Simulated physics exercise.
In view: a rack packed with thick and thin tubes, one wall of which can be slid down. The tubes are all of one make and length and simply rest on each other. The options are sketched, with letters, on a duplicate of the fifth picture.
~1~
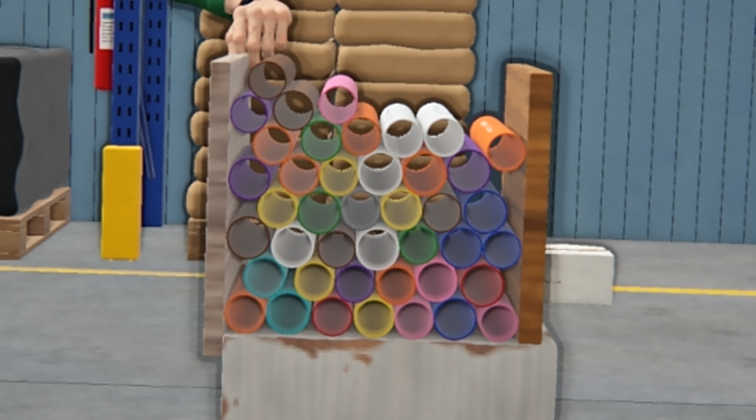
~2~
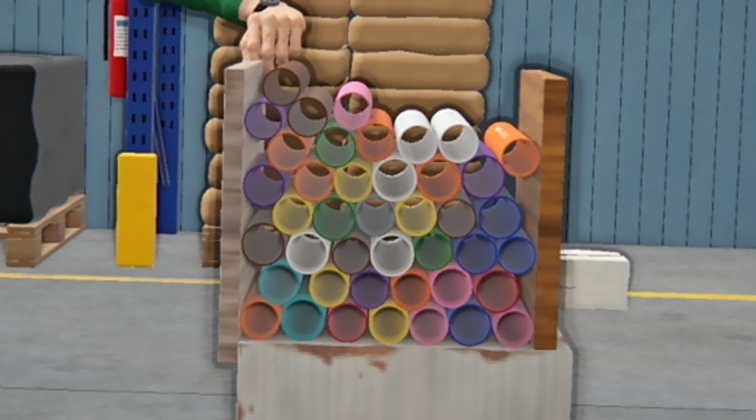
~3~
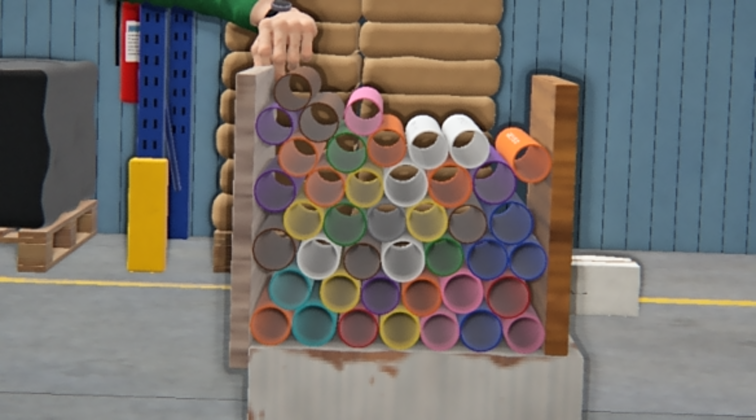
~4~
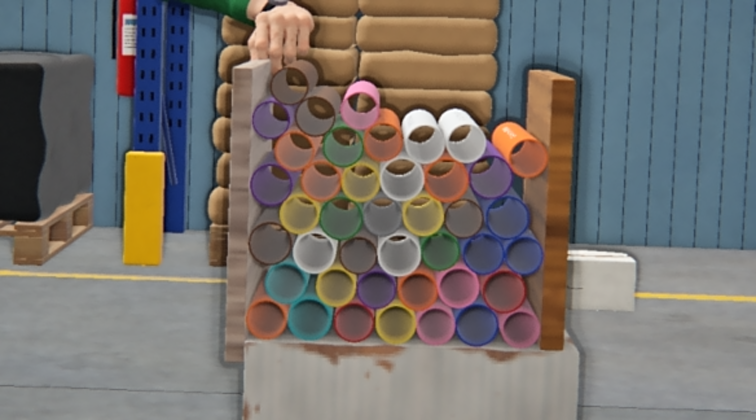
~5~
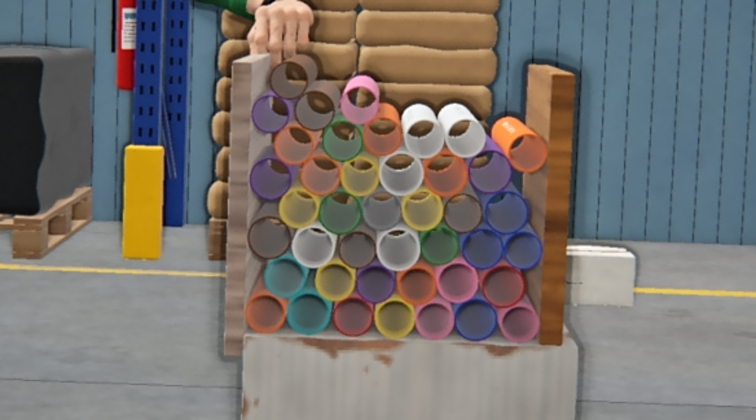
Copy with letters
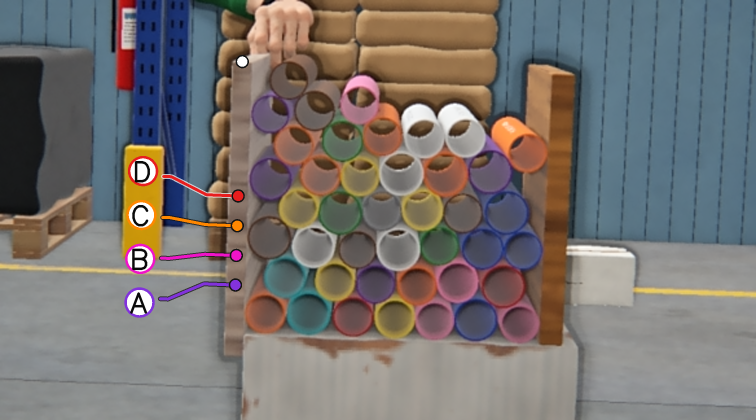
The view shifts slightly around a rack of colourful tubes while a hand rests at its left wall.
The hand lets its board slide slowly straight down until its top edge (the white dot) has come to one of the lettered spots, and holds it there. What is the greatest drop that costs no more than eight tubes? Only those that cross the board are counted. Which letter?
The last mark within the limit is B.
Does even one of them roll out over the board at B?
Yes, at B.
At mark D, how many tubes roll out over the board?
With D, two.
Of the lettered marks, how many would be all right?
Three of the four.
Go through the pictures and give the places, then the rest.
The first frame shows a purple tube (469, 171); a brown tube (267, 80); side board (230, 192).
The second frame shows side board (245, 198); an orange tube (260, 320).
The third frame shows a blue tube (481, 330); a brown tube (274, 250).
The fourth frame shows a red tube (504, 292); a purple tube (271, 185).
The fifth frame shows an orange tube (320, 176); a white tube (402, 174); a purple tube (490, 172).
On the copy, A at (236, 285); B at (237, 255); C at (238, 225); D at (238, 196); the white dot at (243, 61).
On B. First, top of the board (250, 145).
Then, top of the board (247, 237).
Finally, top of the board (247, 255), about five out over the board.
By contrast, A more than eight out over the board; C about five out over the board; D two out over the board.
